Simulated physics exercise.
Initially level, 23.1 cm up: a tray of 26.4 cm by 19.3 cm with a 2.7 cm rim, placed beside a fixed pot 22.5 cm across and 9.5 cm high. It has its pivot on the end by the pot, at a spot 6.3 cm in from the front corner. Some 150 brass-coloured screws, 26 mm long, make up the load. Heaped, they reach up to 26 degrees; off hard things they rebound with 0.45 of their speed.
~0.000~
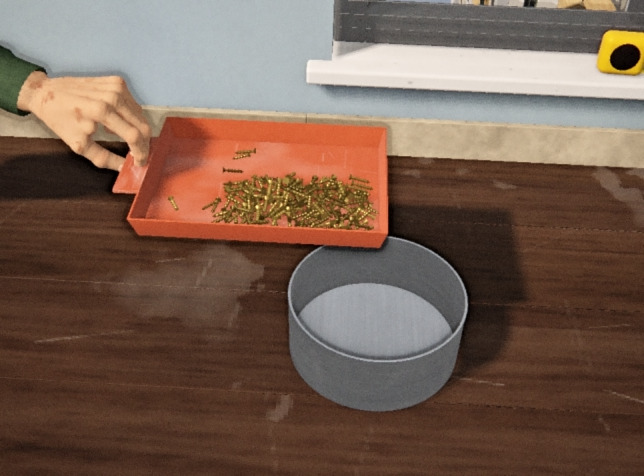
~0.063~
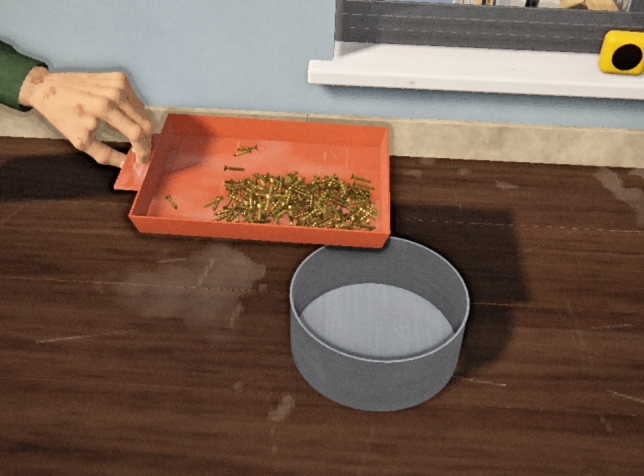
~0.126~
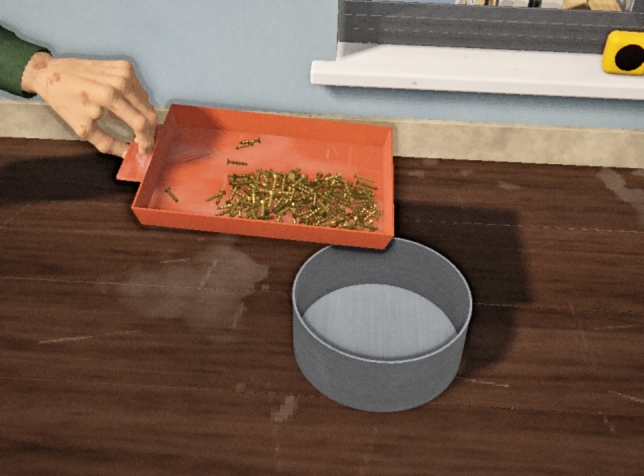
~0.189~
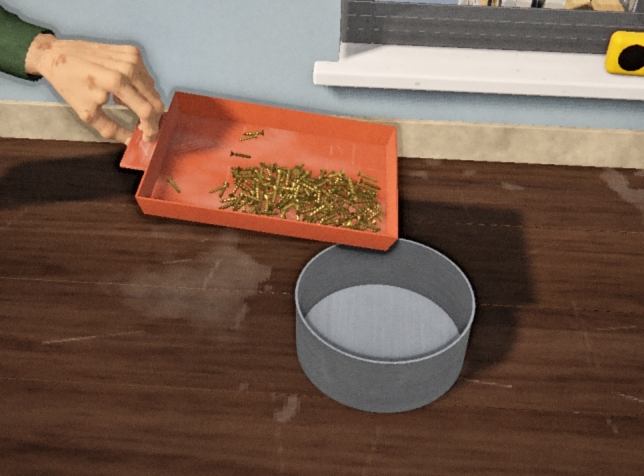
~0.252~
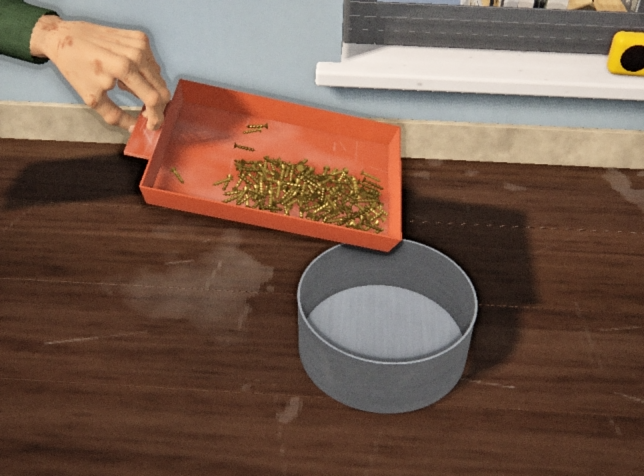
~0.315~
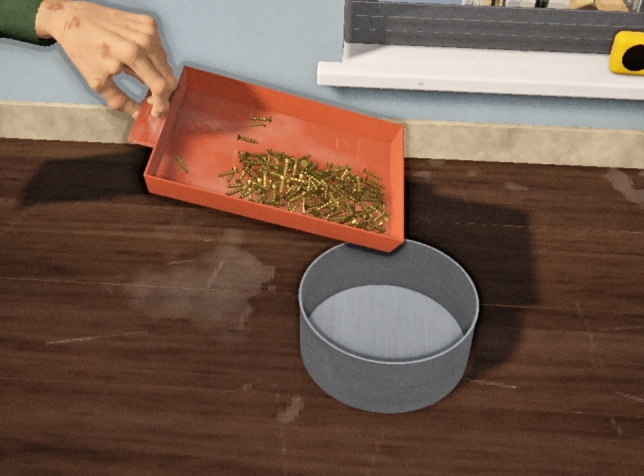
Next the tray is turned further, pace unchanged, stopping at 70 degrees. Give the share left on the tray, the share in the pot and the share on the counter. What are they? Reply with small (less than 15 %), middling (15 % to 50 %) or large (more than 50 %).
Left on the tray - large, pot - middling, counter - small.
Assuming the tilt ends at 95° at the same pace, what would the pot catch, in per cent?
95 per cent.
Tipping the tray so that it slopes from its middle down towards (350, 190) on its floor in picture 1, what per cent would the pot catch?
My guess is roughly 15 percent.
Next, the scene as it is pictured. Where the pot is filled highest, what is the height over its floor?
Measured height: Approx. 1.5 cm.
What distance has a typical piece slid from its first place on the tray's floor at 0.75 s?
Displacement on the tray: Roughly 4 cm.
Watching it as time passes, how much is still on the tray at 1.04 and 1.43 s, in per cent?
100 then 90.
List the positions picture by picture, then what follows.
The first picture shows tray tilt 0 degrees, front corners at (136, 215) and (381, 228); middle of the pieces at (291, 204); pot at (378, 293).
The second picture shows tray tilt 1 degrees, front corners at (137, 212) and (383, 229); middle of the pieces at (292, 203).
The third picture shows tray tilt 4 degrees, front corners at (140, 204) and (387, 230), lowest corner right front; middle of the pieces at (296, 200).
The fourth picture shows tray tilt 8 degrees, front corners at (144, 194) and (391, 232), lowest corner right front; middle of the pieces at (300, 196).
The fifth picture shows tray tilt 12 degrees, front corners at (148, 184) and (395, 234), lowest corner right front; middle of the pieces at (303, 193).
The sixth picture shows tray tilt 15 degrees, front corners at (153, 173) and (397, 235), lowest corner right front; middle of the pieces at (307, 189); pot at (388, 295). Its pace works out near 60 degrees a second.
After 0.75 s, tilt 42 degrees; the tray holds 100 %, the pot 0 %.
After 1.04 s, tilt 59 degrees; the tray holds 100 %, the pot 0 %.
After 1.43 s, tilt 70 degrees; the tray holds 90 %, the pot 5 %.
By 2.9 s all is still; tray 60 %, pot 35 %, counter 5 %.
